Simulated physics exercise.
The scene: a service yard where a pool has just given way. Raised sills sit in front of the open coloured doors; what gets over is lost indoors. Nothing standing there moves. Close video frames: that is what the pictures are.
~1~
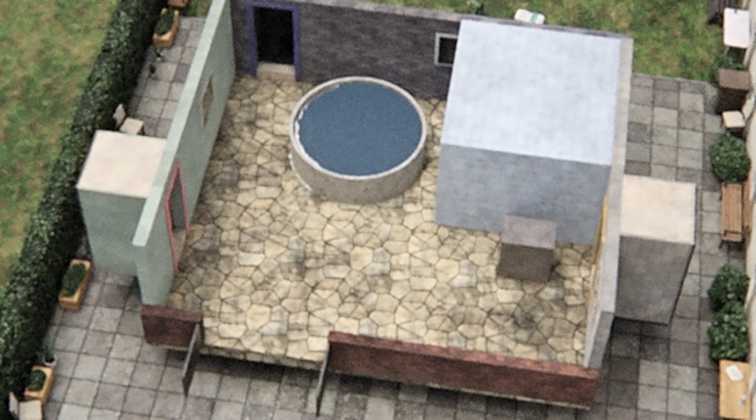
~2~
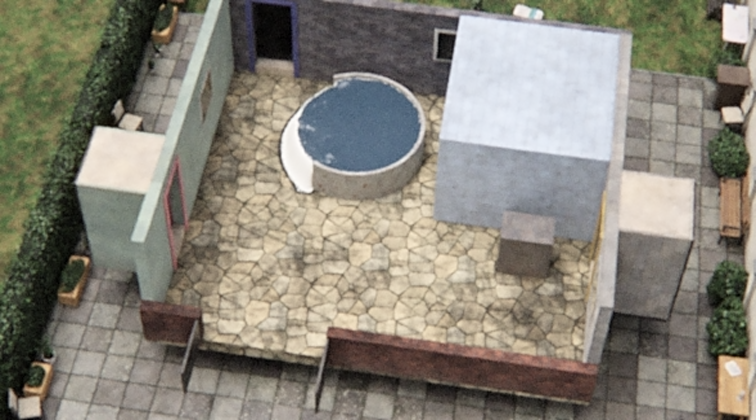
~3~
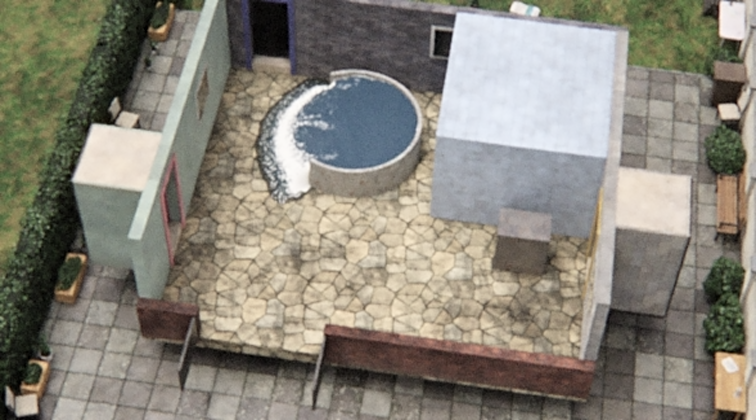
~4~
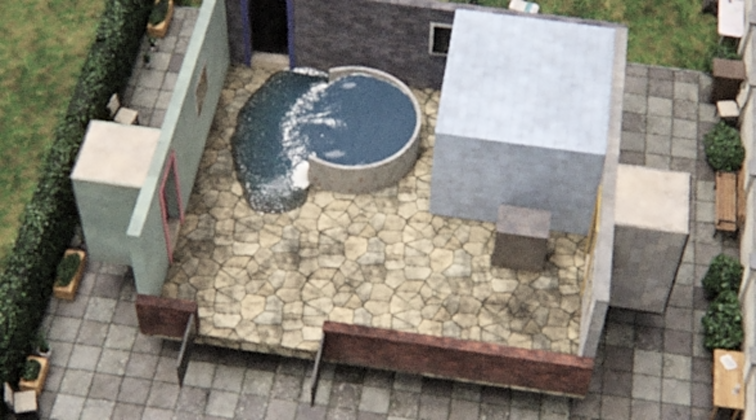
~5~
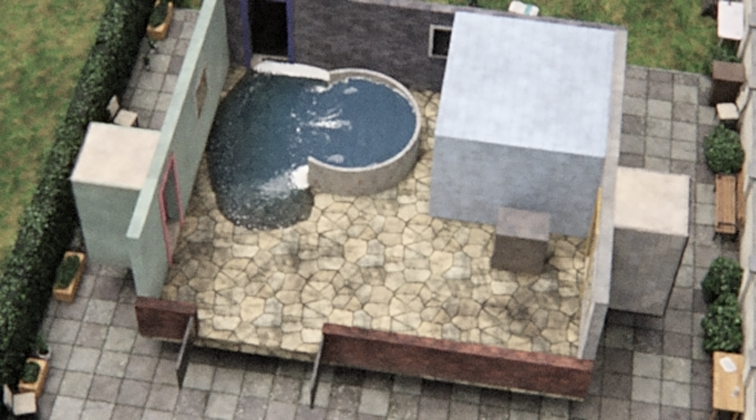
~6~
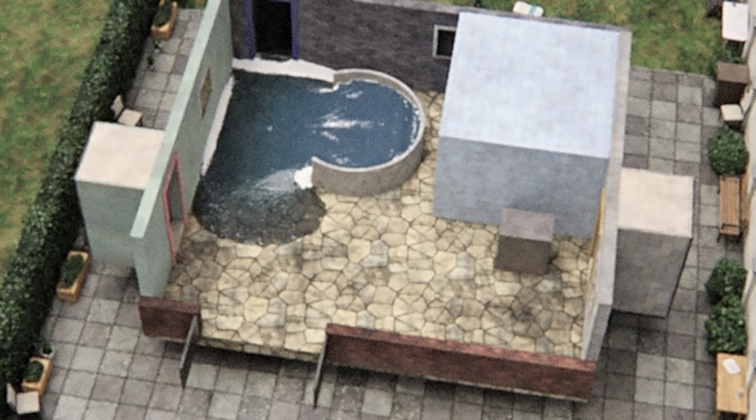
The footage shows a walled, stone-paved yard with a round pool full of still water; its left side opens, and foaming water pours out, spreading left to the pale green wall and forward across the paving.
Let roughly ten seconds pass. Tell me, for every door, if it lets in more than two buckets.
Result: The blue door will let through over two buckets. The yellow door will let through no more than two buckets. The pink door will let through no more than two buckets.
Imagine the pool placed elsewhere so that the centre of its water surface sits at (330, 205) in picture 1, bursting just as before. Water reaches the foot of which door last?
Last: The one in yellow.
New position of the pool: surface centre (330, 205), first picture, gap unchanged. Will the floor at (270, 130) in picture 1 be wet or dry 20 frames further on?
Result at that place: Inundated.
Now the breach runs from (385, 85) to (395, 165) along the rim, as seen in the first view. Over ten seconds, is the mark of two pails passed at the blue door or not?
What follows is that blue door doesn't reach it.
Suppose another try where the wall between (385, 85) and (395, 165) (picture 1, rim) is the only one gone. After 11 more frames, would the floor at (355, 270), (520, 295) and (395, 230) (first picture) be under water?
Sequence of results: Reached by the flood, missed by the flood, reached by the flood.
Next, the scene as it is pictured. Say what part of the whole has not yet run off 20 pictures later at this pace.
That works out to about 94 per cent.
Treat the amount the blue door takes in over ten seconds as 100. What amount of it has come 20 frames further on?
Share by then: About 95 in a hundred.
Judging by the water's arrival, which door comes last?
I pick the yellow-painted one.
A moment on, water covers 35 % of the floor; the blue door under two buckets in, the yellow door not reached, the pink door wet at the sill, nothing in.
Next, water covers 35 % of the floor; the blue door over two buckets in, the yellow door not reached, the pink door wet at the sill, nothing in.
Then, water covers 50 % of the floor; the blue door far over two buckets in, the yellow door not reached, the pink door wet at the sill, nothing in.
Later, water covers 75 % of the floor; the blue door far over two buckets in, the yellow door not reached, the pink door wet at the sill, nothing in.
In the end, water covers 85 % of the floor; the blue door far over two buckets in, the yellow door wet at the sill, nothing in, the pink door wet at the sill, nothing in.
